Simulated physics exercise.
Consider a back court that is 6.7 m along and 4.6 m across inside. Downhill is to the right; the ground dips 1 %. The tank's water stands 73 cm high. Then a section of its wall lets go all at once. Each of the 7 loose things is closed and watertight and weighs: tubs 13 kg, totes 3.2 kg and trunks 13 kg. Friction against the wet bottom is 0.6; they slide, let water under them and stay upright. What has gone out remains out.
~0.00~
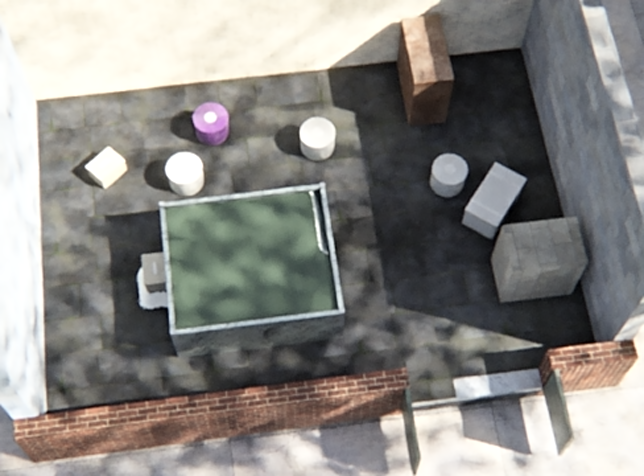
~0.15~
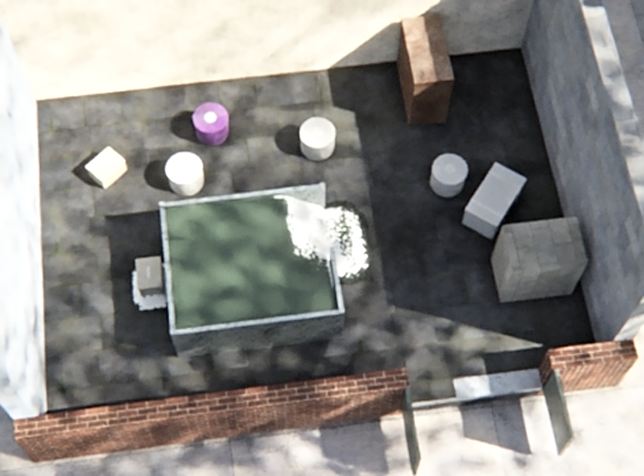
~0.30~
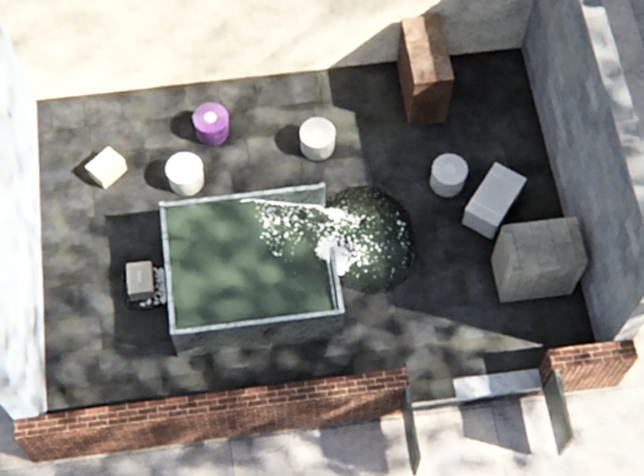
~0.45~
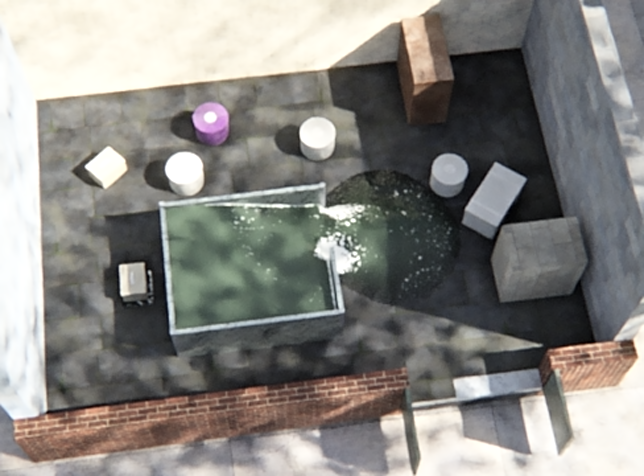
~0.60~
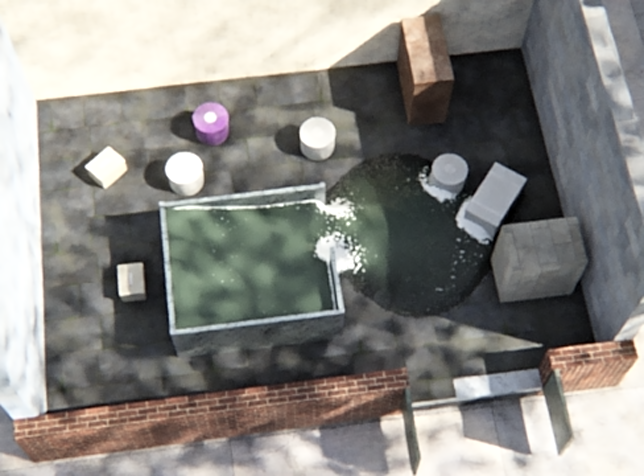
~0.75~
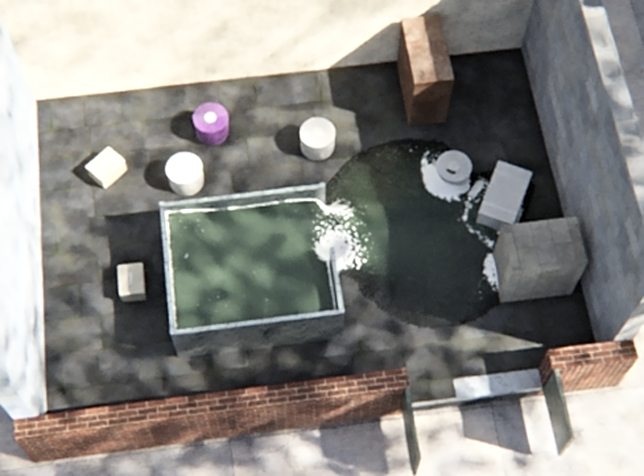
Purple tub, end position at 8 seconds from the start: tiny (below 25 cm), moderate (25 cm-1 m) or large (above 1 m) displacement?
It scarcely budges.
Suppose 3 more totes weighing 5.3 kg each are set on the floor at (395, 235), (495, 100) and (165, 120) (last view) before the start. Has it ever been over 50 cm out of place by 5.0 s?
Taking them in the order given: Exceeds it, exceeds it and falls short.
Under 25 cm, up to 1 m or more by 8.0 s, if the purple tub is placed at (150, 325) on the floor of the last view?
Well, it rests almost unmoved.
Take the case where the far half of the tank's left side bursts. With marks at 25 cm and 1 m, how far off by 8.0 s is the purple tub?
The purple tub is swept a long way.
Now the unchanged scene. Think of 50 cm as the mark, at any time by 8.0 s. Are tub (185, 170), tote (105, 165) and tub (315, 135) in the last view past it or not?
Taking them in order: Fell shy, fell shy and fell shy.
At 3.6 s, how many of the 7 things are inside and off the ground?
It comes to 2 of them.
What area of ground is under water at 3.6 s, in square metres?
Roughly 17 m2.
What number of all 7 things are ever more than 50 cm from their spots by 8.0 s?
That comes to 2.
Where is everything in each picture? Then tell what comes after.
The first picture shows the purple tub at (210, 118) rests on the ground; water covers 3.1 m2; 0 of 7 have shifted.
The second picture shows the purple tub at (210, 118), on the bottom; water covers 3.6 m2; 1 of 7 have shifted.
The third picture shows the purple tub at (210, 118), on the bottom; water covers 4.4 m2; 1 of 7 have shifted.
The fourth picture shows the purple tub at (210, 118), on the bottom; 5.5 m2 under water; 1 of 7 have shifted.
The fifth picture shows the purple tub at (210, 118), on the bottom; 6.6 m2 under water; 1 of 7 have shifted.
The sixth picture shows the purple tub at (210, 118), on the bottom; water covers 7.7 m2; 3 of 7 have shifted.
After 1.6 s the purple tub is near (210, 118), 0.0 m from its start, aground; 0 of 7 are out; 2 afloat.
After 3.6 s the purple tub is near (210, 118), 0.0 m from its start, aground; 0 of 7 are out; 2 afloat.
After 5.6 s the purple tub is near (210, 118), 0.0 m from its start, aground; 0 of 7 are out; 2 afloat.
After 8.0 s the purple tub is near (210, 118), 0.0 m from its start, aground; 0 of 7 are out; 2 afloat.
